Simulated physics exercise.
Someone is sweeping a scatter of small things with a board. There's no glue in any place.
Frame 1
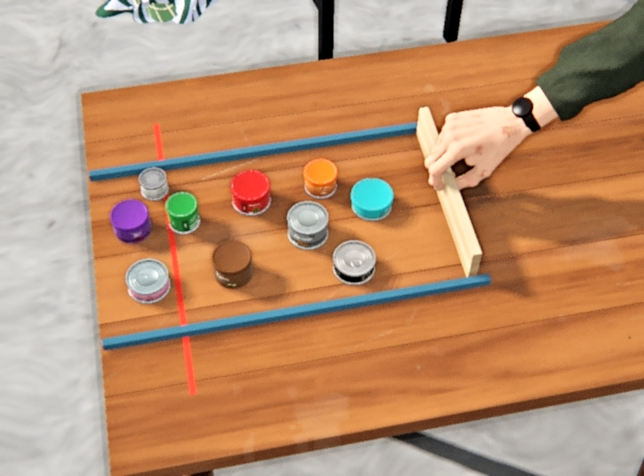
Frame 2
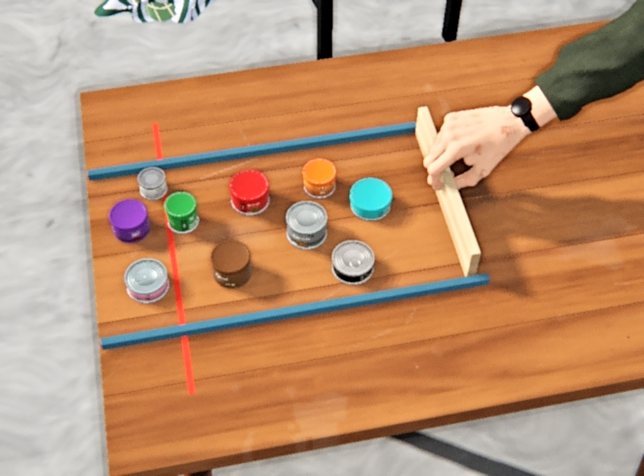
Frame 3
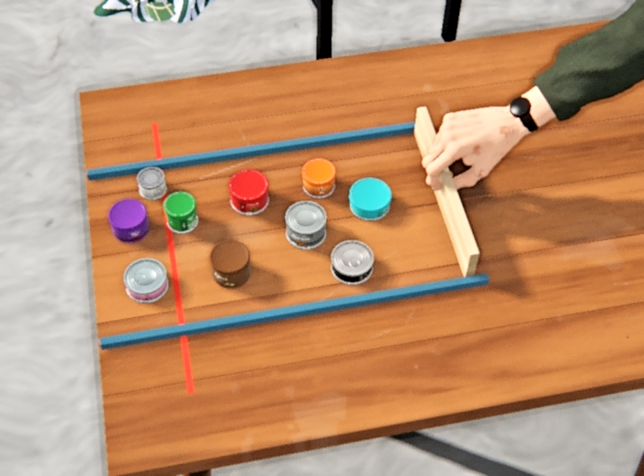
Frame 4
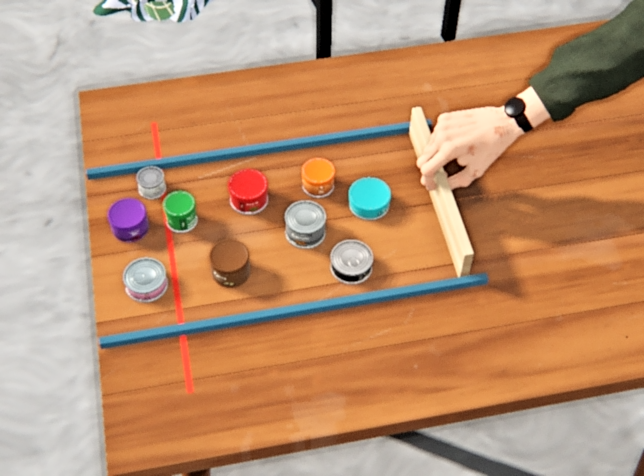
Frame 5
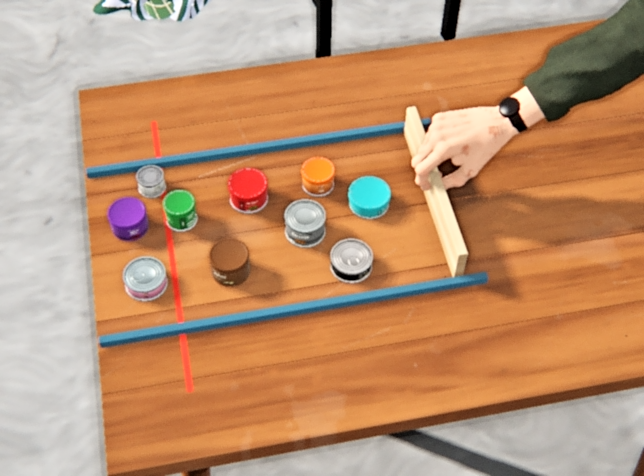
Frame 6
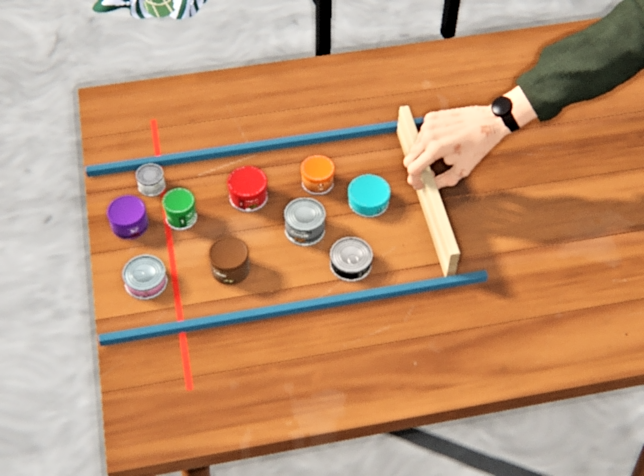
A hand with a dark watch and green sleeve holds a pale wooden board upright at the right of a brown wooden table, seen from above at an angle. Between two blue strips lie small round containers, purple, green and silvery near a red line at left, red, brown, orange and turquoise farther right. The hand slides the board slightly left, while the containers stay put and the view barely shifts.
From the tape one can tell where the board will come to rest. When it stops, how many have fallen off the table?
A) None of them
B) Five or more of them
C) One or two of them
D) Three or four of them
Option C: One or two of them.
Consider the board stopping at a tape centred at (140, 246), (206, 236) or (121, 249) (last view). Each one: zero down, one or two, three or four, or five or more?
In turn: Either three or four, none, five or over.
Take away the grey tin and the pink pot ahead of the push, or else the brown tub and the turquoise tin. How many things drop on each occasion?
In the first try 1, in the other 0.
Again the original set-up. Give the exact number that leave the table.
I count 2 in all.
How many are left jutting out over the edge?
As for overhanging, the count is 0.
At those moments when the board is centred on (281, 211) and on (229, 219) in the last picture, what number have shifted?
Counts: 5 and 9.
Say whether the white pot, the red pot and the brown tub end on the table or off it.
At the end the white pot is still there, the red pot is still there and the brown tub is still there.
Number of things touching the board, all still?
Number: 4.
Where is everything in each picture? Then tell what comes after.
Purple tub (131, 222); pink pot (148, 281); white pot (154, 185); board (447, 190); tape (173, 246), in the first frame.
Pink pot (147, 281); orange pot (320, 179), in the second frame.
White pot (152, 184); turquoise tin (370, 200), in the third frame.
Purple tub (129, 220); board (439, 189), in the fourth frame.
Pink pot (146, 279); green tin (180, 211), in the fifth frame.
Purple tub (128, 218); pink pot (145, 277); white pot (151, 180); board (427, 189); tape (170, 241), in the sixth frame.
Soon after, none off yet; purple tub at rest near (128, 218); pink pot at rest near (145, 277); white pot at rest near (151, 180).
In the end, the number that fall off is one or two; gone, pink pot and purple tub.
